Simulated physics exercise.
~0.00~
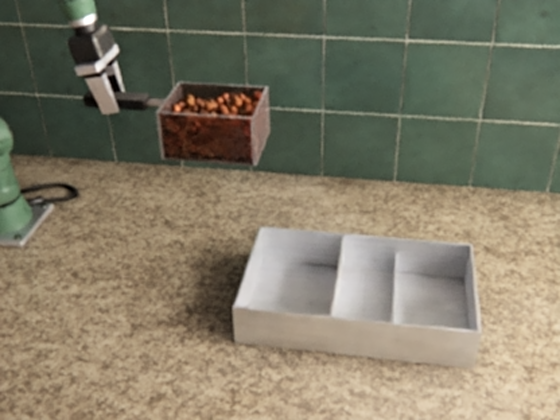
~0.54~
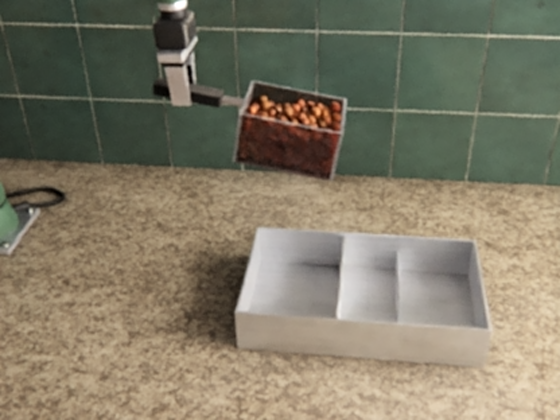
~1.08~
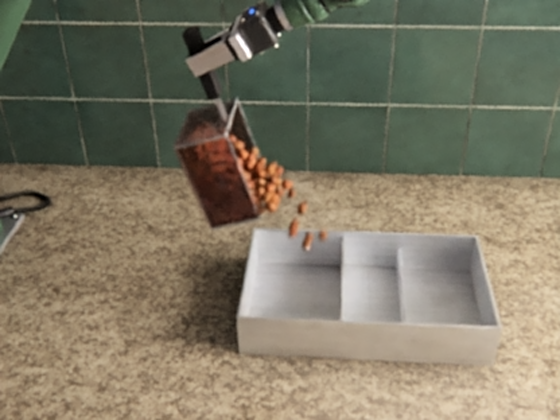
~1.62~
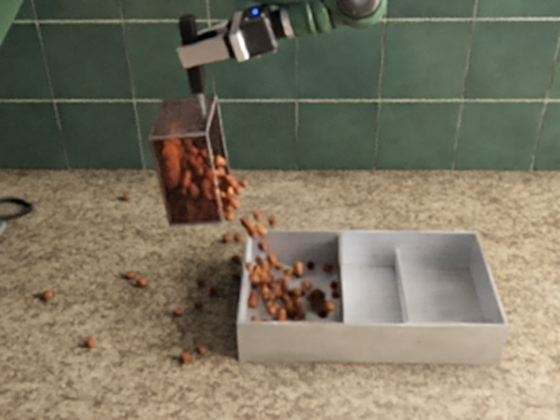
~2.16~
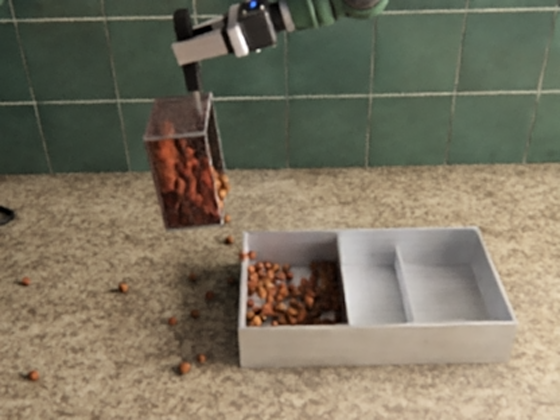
A robot arm tips a box, pouring hazelnuts into the crate's left part and spilling some.
